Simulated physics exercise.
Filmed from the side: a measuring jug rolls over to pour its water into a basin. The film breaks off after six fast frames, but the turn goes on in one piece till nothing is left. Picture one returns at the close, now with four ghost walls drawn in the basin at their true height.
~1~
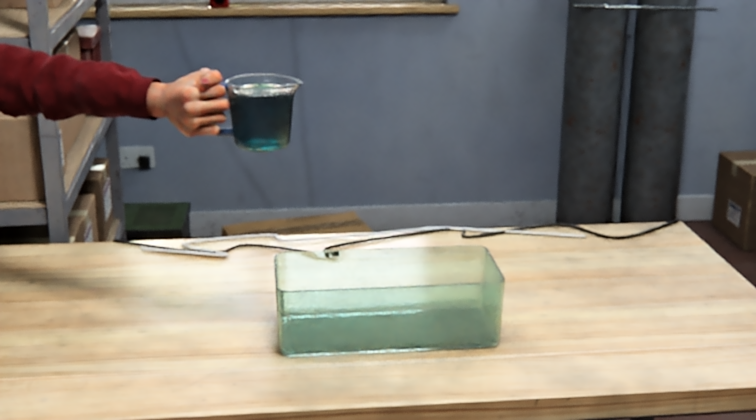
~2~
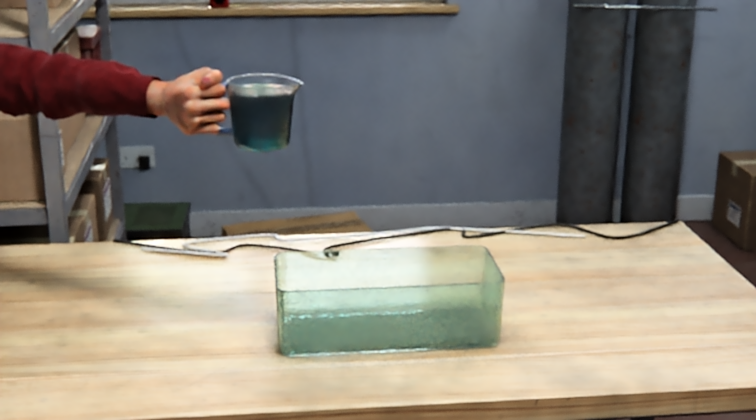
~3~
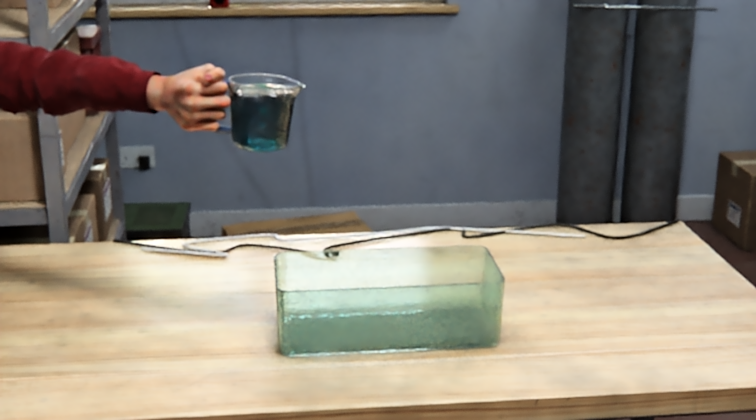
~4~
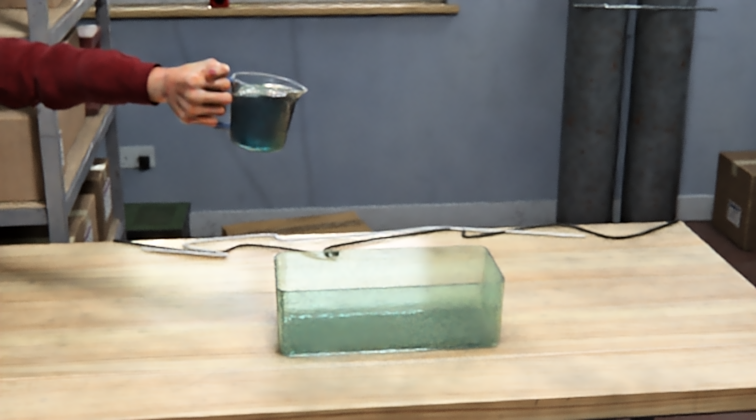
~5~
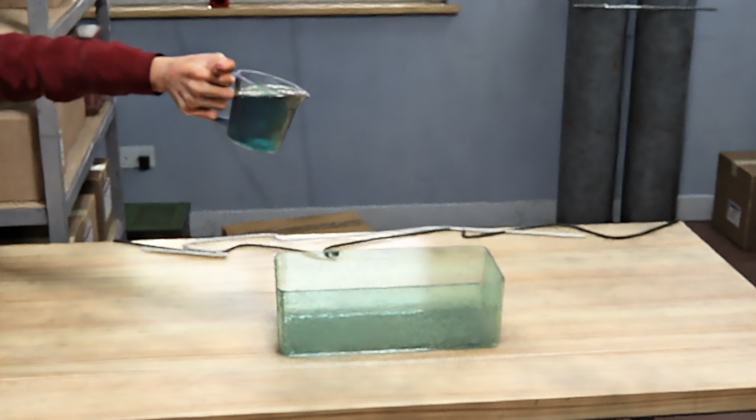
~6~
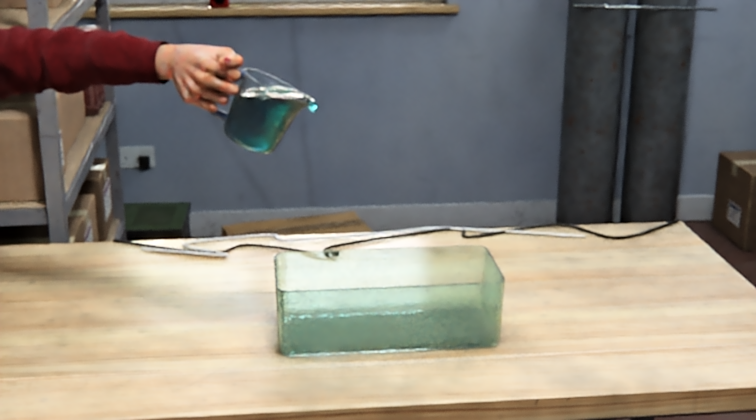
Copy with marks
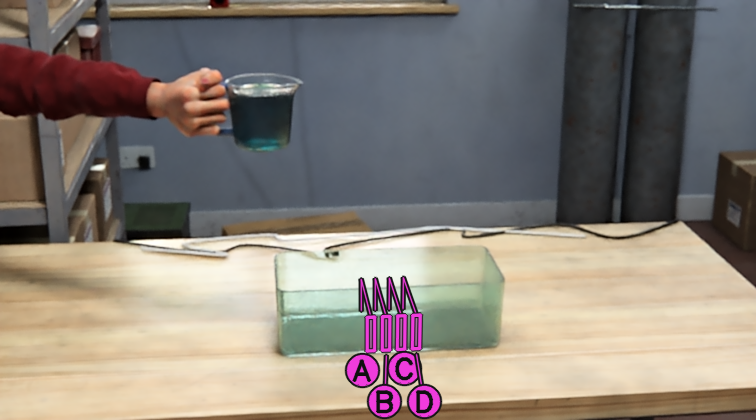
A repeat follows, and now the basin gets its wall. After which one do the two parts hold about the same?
Choose A.
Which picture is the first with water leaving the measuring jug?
Picture 6.
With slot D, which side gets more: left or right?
The left side.
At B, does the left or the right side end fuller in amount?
The left side.
In magenta, A at (371, 356); B at (386, 355); C at (401, 354); D at (416, 354).
With A, about 46 % ends left of the wall and 51 % right of it; 4 % is lost outside.
With B, about 89 % ends left of the wall and 5 % right of it; 6 % is lost outside.
With C, about 90 % ends left of the wall and 4 % right of it; 5 % is lost outside.
With D, about 92 % ends left of the wall and 4 % right of it; 4 % is lost outside.
